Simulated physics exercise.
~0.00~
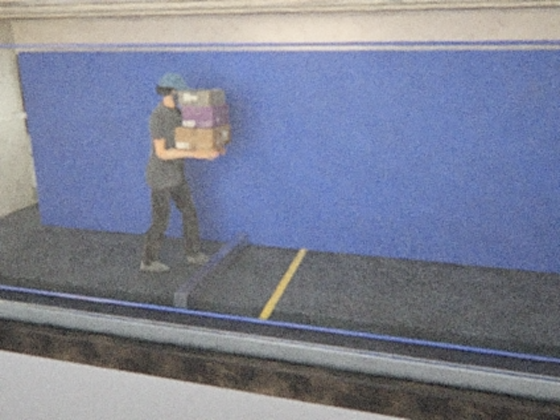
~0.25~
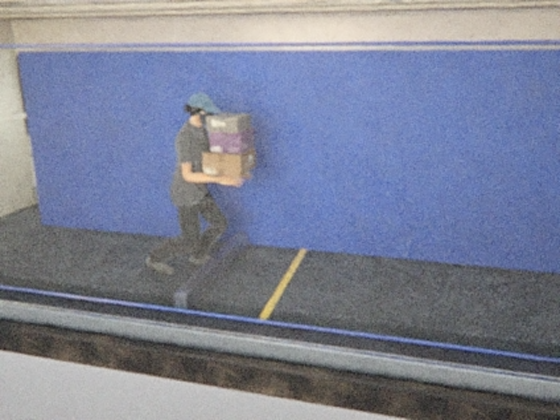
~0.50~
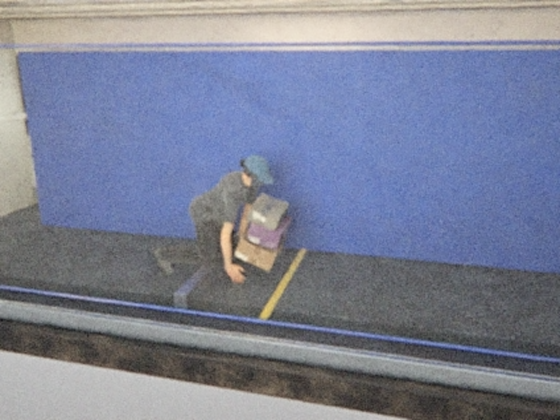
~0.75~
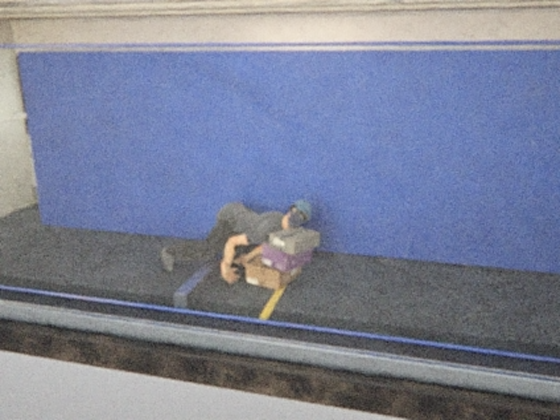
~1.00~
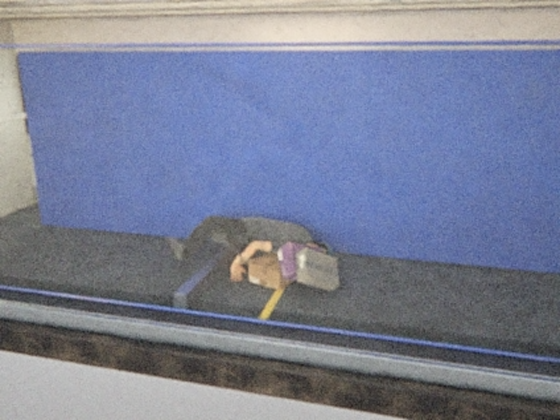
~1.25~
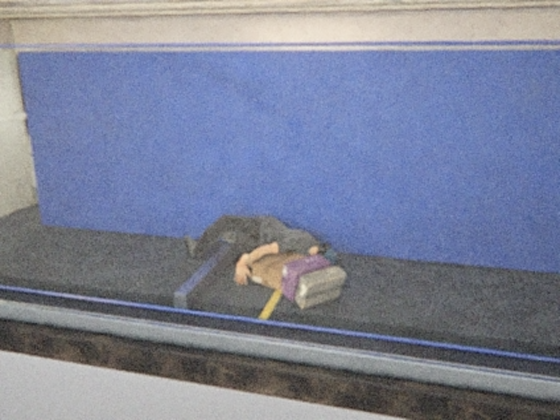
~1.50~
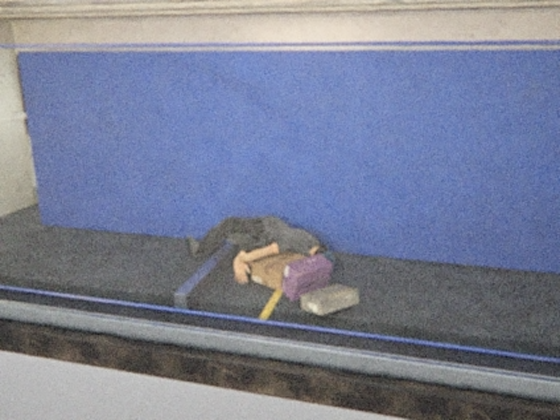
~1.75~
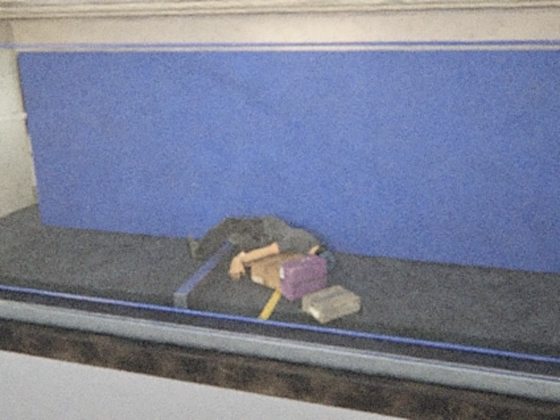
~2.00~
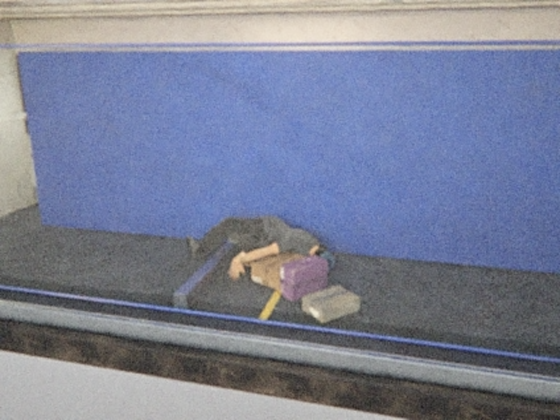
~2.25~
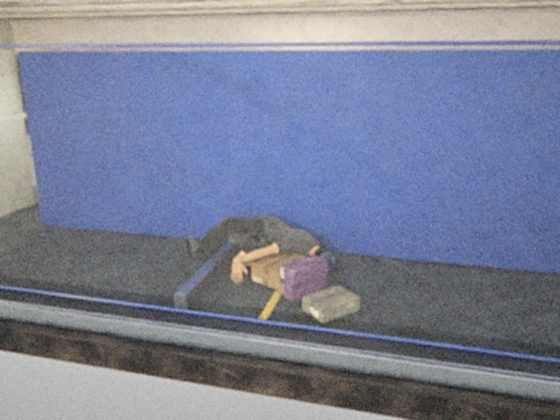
A porter carrying three boxes falls over a low rail and lies still beside them.
